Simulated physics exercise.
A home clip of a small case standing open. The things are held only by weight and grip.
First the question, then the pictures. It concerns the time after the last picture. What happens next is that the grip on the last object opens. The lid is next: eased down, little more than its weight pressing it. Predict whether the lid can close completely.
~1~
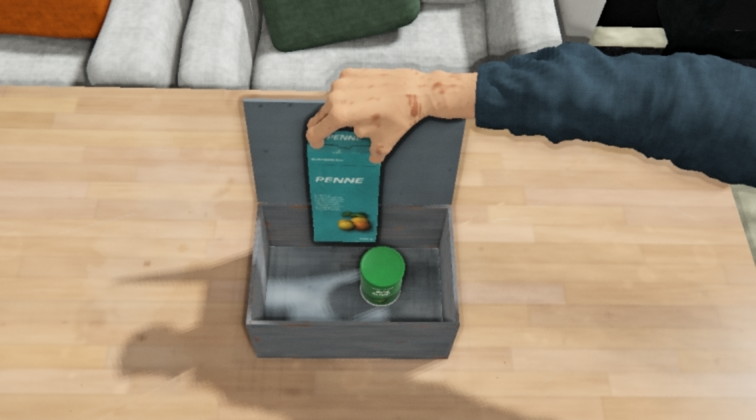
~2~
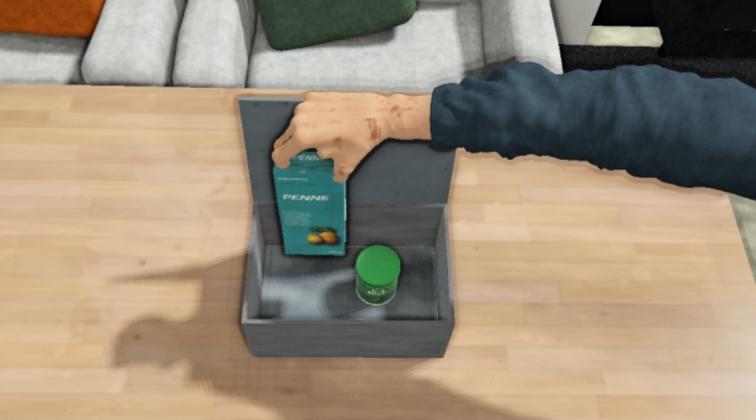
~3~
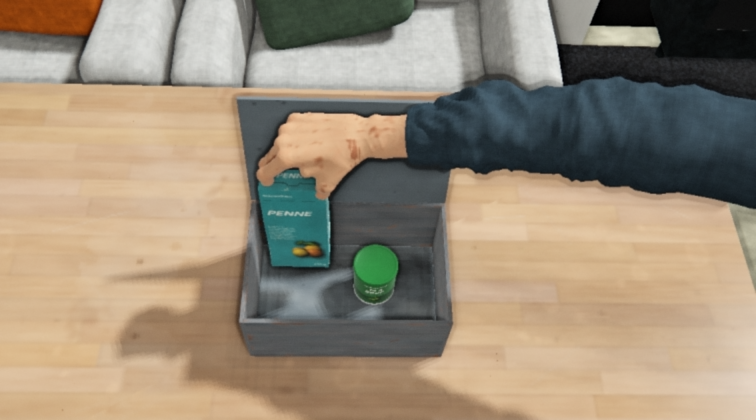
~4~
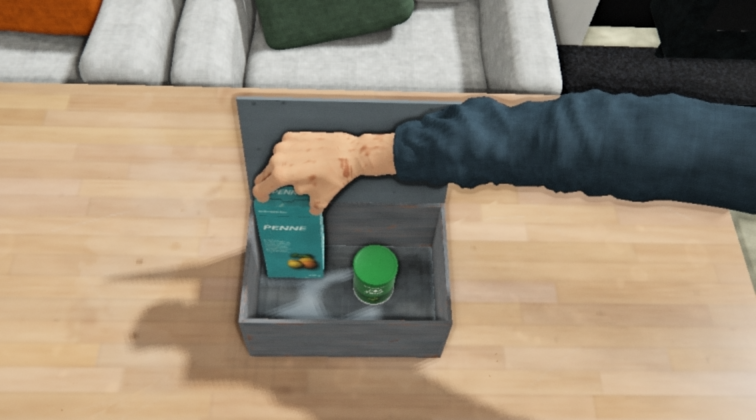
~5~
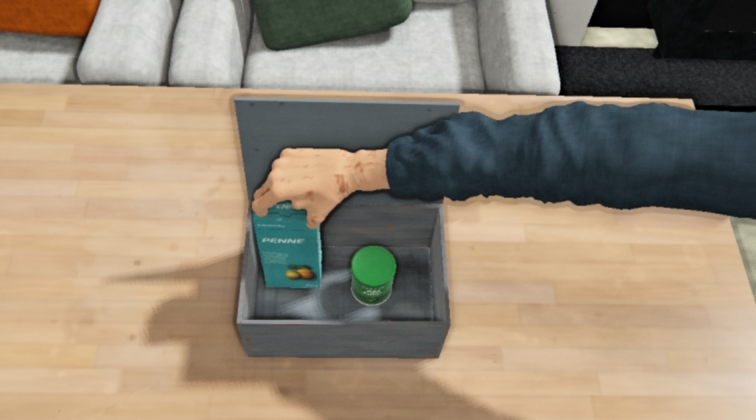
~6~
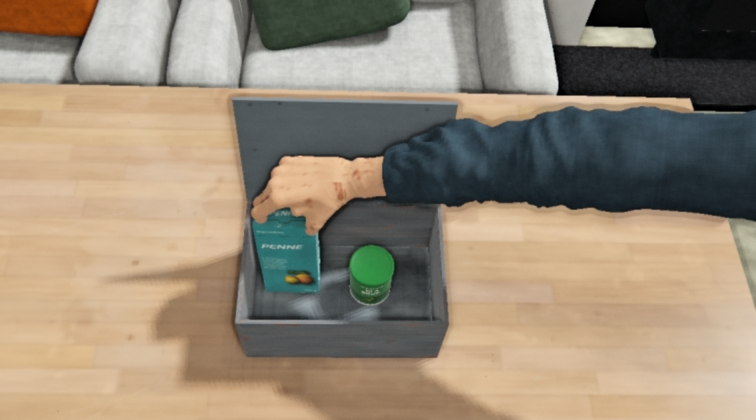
Prediction: The lid cannot close completely.
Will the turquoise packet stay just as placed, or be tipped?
By the end the turquoise packet has leaned over.
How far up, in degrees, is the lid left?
I'd put it at roughly 14°.
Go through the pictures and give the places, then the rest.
The first picture shows still above its spot; turquoise packet (345, 192); green tin (381, 278).
The second picture shows still above its spot; turquoise packet (313, 207); green tin (377, 276).
The third picture shows still above its spot; turquoise packet (297, 222); green tin (375, 276).
The fourth picture shows still above its spot; turquoise packet (293, 236); green tin (374, 276).
The fifth picture shows still above its spot; turquoise packet (290, 248); green tin (373, 277).
The sixth picture shows put in, still held; turquoise packet (289, 253); green tin (371, 276).
Then, 1.40 s after the last picture, lid 76° above the rim.
Then, 1.80 s after the last picture, lid 37° above the rim; turquoise packet tipped 15° from how it was near (288, 270).
Then, 2.10 s after the last picture, lid 13° above the rim; turquoise packet tipped 51° from how it was near (286, 287).
At rest, lid 13° above the rim; tipped over in the box, turquoise packet; green tin in place. Seen from the same camera at the end, turquoise packet near (286, 286).
